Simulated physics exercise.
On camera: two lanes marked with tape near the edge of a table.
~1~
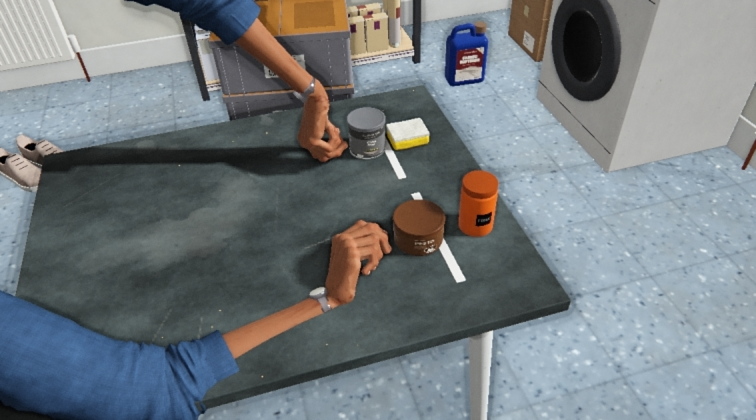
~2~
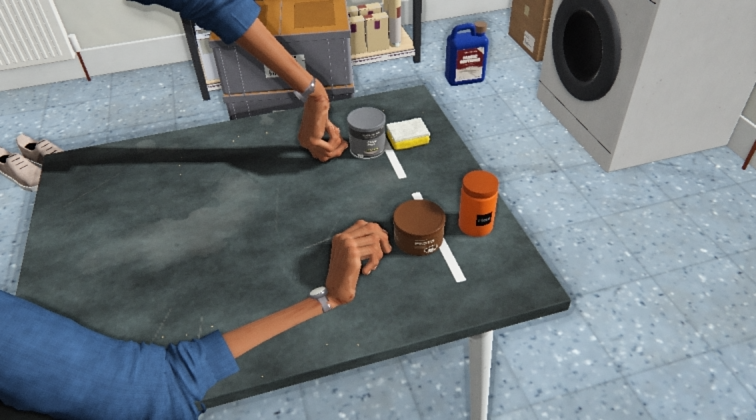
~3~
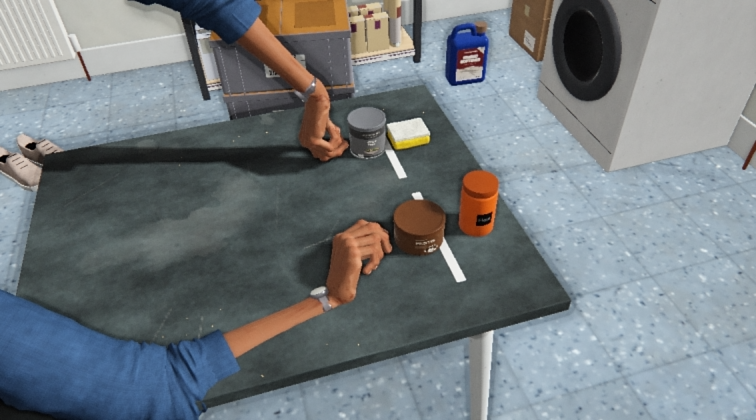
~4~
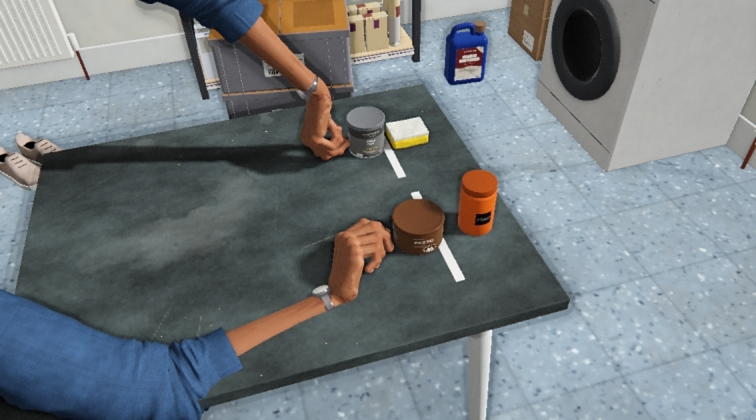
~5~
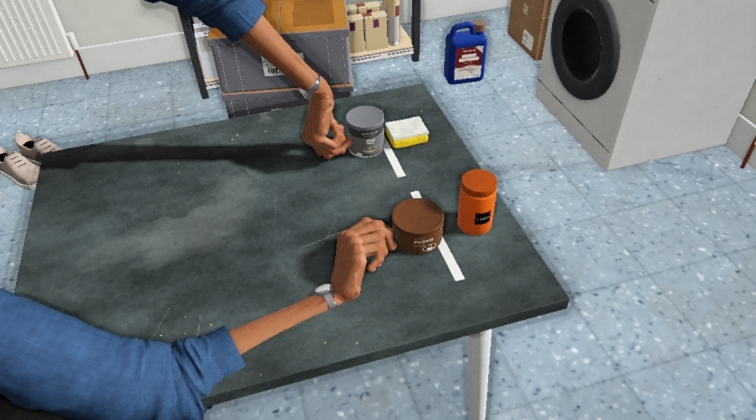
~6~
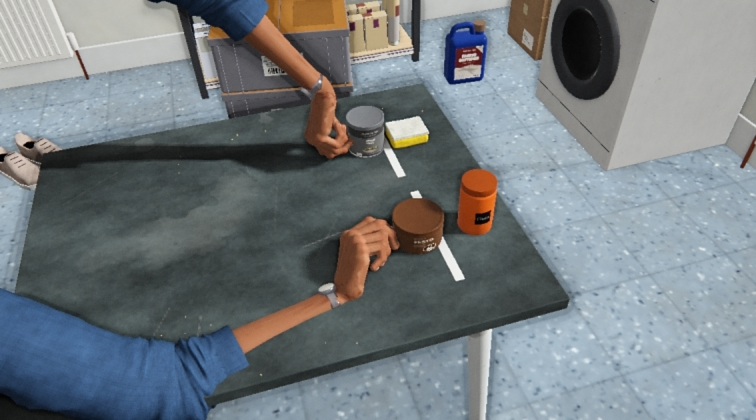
Two hands resting beside a grey tin and a brown tub on a dark table, barely moving, near a sponge and orange jar.
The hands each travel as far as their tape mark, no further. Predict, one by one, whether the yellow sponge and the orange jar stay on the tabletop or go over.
My prediction: The yellow sponge stays put, the orange jar stays put.
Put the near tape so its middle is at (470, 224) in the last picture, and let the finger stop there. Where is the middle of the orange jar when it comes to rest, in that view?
About (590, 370).
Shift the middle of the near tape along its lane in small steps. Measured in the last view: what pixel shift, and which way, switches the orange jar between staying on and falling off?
Shift it right by around 12 pixels.
Then, 0.76 s after the last picture, yellow sponge moved a little near (421, 130); orange jar moving near (482, 201).
Then, 1.16 s after the last picture, yellow sponge moved about its own width near (432, 128); orange jar moved a little near (495, 198).
At rest, the yellow sponge remains on top, near (440, 126); the orange jar remains on top, near (505, 196).
